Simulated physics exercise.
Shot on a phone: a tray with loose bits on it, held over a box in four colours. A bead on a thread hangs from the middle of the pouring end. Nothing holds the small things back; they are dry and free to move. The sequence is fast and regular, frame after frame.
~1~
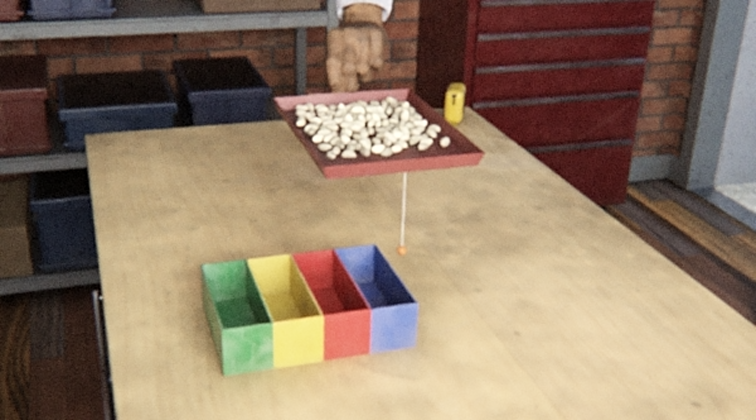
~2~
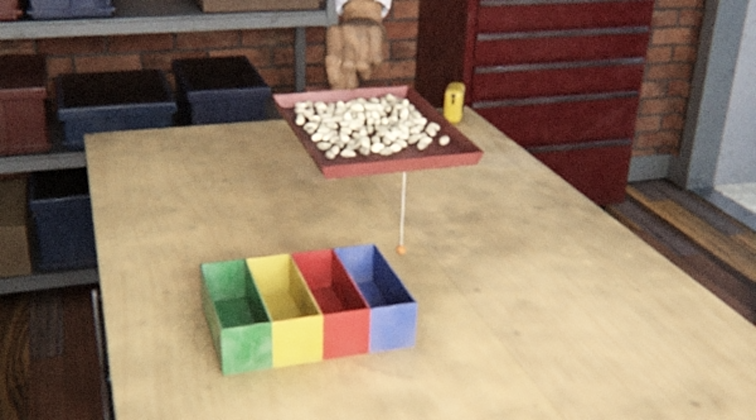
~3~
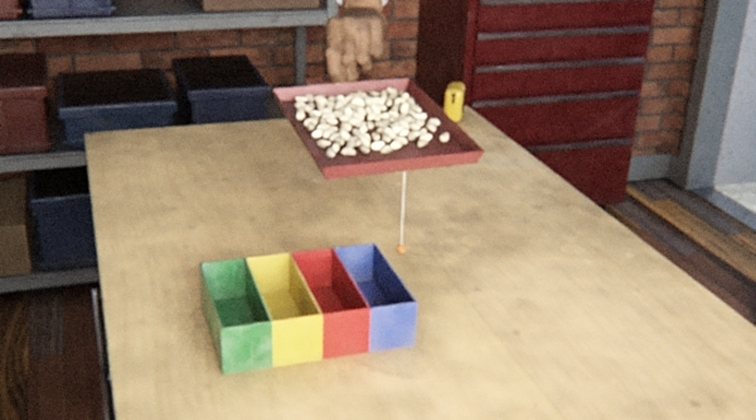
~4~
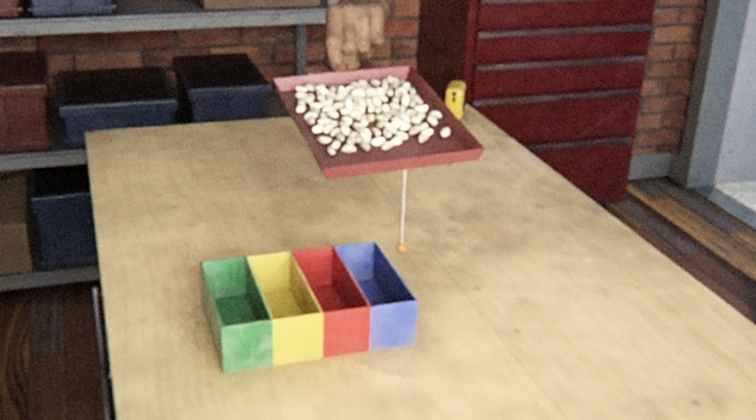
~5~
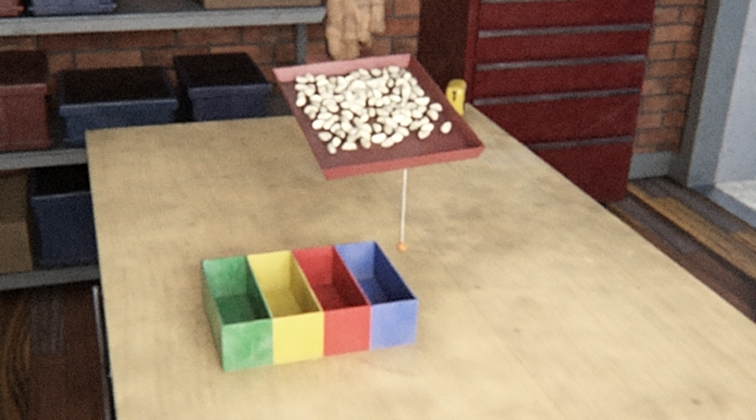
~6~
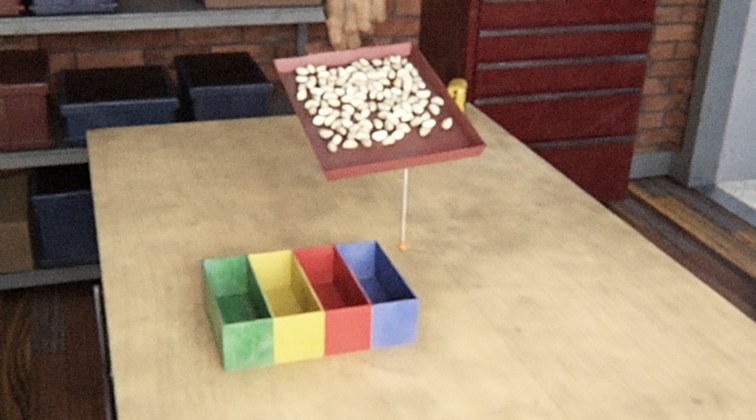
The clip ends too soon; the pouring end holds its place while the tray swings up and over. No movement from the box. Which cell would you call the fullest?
I would call the red cell the fullest.
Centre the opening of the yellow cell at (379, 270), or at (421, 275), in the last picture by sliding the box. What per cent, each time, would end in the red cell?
About 10 and 0 per cent.
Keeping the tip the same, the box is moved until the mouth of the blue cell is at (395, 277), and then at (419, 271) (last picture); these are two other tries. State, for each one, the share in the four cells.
90 and 100 in a hundred, in turn.
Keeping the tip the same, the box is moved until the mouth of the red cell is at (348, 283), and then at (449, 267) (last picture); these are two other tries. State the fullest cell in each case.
Result 1: The red one. Result 2: That green cell.
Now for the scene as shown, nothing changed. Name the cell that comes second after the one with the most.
Rank 2: Blue.
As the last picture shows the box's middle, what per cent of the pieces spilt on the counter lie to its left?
Estimate: About 0 percent.
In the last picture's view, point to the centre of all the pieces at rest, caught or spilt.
(349, 319).
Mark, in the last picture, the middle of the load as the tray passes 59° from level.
At about (367, 136).
Just after the last frame, tray tipped steeply; almost all on the tray; just a few in the red cell; just a few in the yellow cell; just a few in the blue cell; just a few falling or outside the box.
A moment on, tray tipped right over; about a tenth on the tray; roughly a third in the red cell; roughly a quarter in the blue cell; about a tenth in the yellow cell; just a few in the green cell; roughly a quarter falling or outside the box.
Further on, tray tipped past a quarter turn; roughly half in the red cell; roughly a quarter in the blue cell; about a tenth in the yellow cell; just a few in the green cell; roughly a quarter falling or outside the box.
When it is over, tray tipped past a quarter turn; roughly half in the red cell; roughly a quarter in the blue cell; about a tenth in the yellow cell; just a few in the green cell; roughly a quarter outside the box.
